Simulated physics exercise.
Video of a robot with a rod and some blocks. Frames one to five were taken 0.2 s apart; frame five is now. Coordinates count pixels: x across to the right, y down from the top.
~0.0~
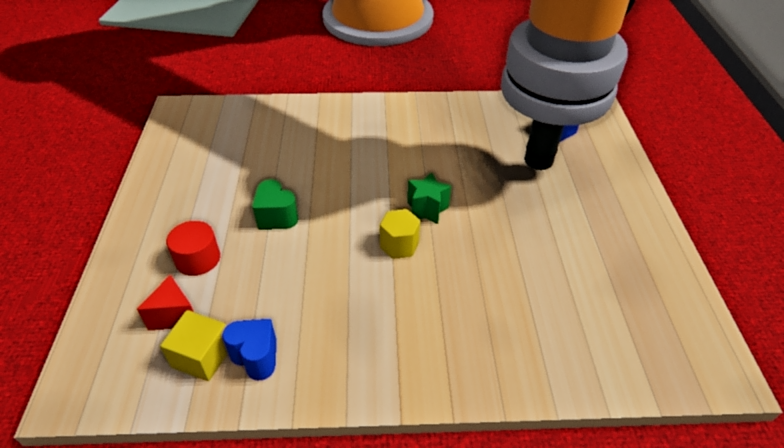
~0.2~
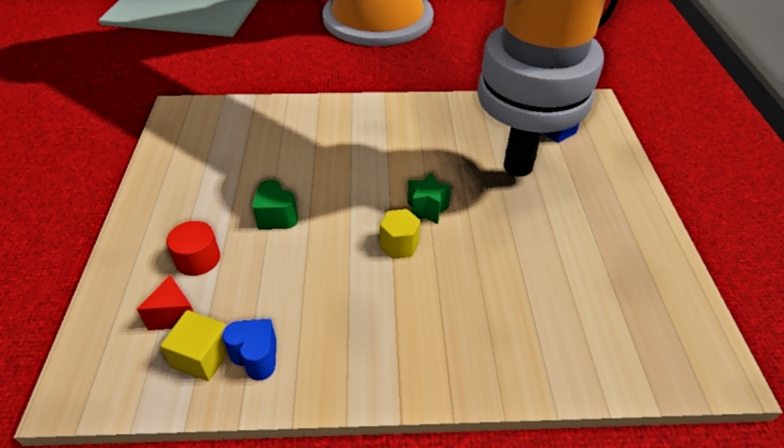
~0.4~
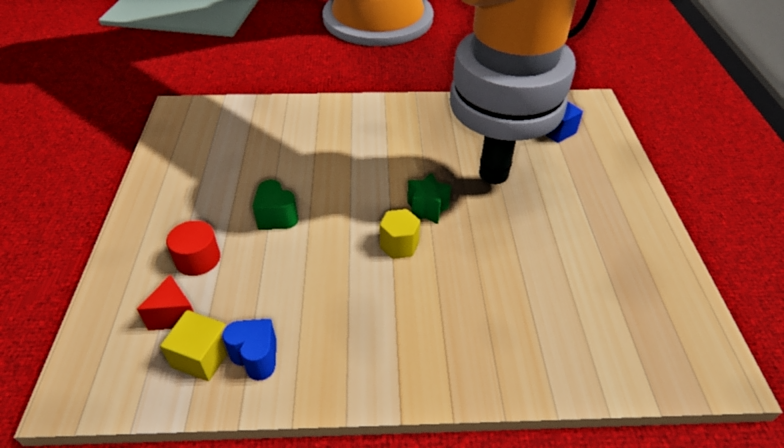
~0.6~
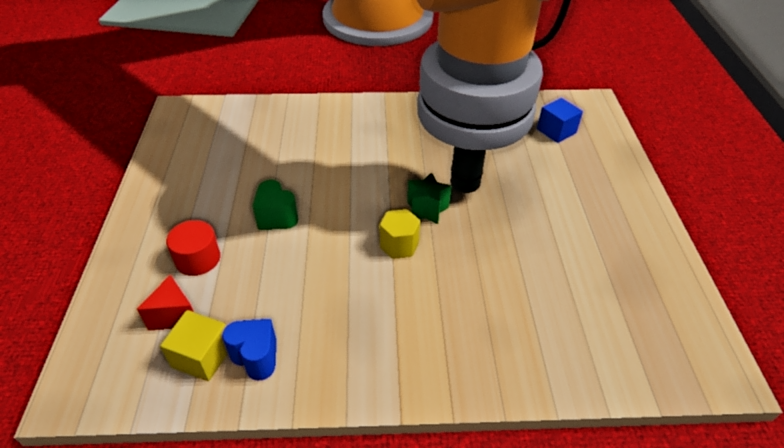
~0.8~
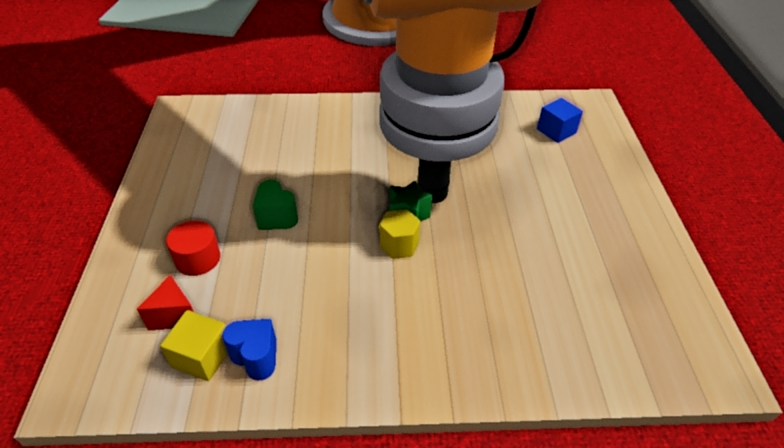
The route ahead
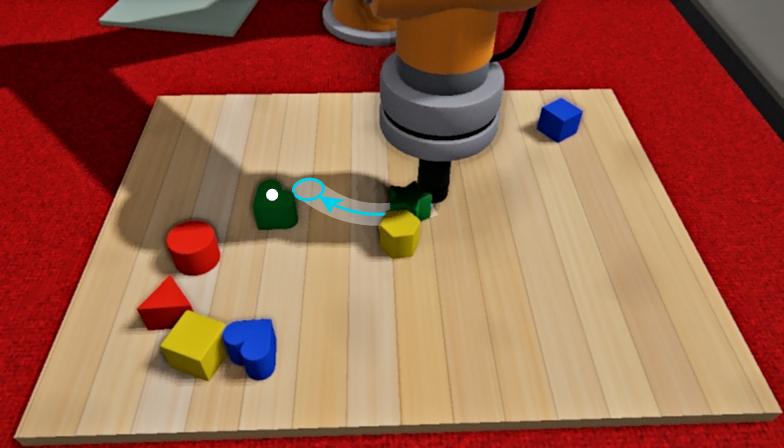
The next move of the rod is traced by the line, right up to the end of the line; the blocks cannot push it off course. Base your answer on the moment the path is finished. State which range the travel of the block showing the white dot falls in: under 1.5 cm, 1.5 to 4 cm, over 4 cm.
Of the three bands, it's under 1.5 cm.
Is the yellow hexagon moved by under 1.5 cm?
In short: No.
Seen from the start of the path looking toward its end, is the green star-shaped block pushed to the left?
It seems so.
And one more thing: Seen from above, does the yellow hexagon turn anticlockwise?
That would be a yes.
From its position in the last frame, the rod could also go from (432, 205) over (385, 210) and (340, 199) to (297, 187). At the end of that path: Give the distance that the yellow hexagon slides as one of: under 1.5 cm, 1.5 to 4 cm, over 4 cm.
Shift: 1.5 to 4 cm.
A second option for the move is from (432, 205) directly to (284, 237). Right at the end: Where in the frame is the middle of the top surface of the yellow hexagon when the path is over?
Somewhere near (382, 235).
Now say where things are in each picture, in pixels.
Lower end of the rod (538, 162), tops of blocks, green heart (272, 195), yellow hexagon (400, 222), green star-shaped block (429, 187), in the first picture.
Rod (518, 168), blocks as before, in the second picture.
Rod (494, 175), blocks as before, in the third picture.
Rod (465, 184), blocks as before, in the fourth picture.
Rod (432, 194), green heart (272, 195), yellow hexagon (400, 222), green star-shaped block (409, 194), in the fifth picture.
The drawn path runs from (432, 205) over (388, 214) and (343, 208) to (308, 189); the dot is on the green heart.
The first path, step by step. One third of the way, rod (387, 203); yellow hexagon (383, 234), turned 60° anticlockwise; green star-shaped block (363, 206).
Two thirds of the way, rod (341, 197); yellow hexagon (383, 234), turned 60° anticlockwise; green star-shaped block (340, 209), turned 50° anticlockwise.
At the end, rod (307, 178); green heart not moved; yellow hexagon (383, 234), turned 60° anticlockwise; green star-shaped block (340, 209), turned 50° anticlockwise.
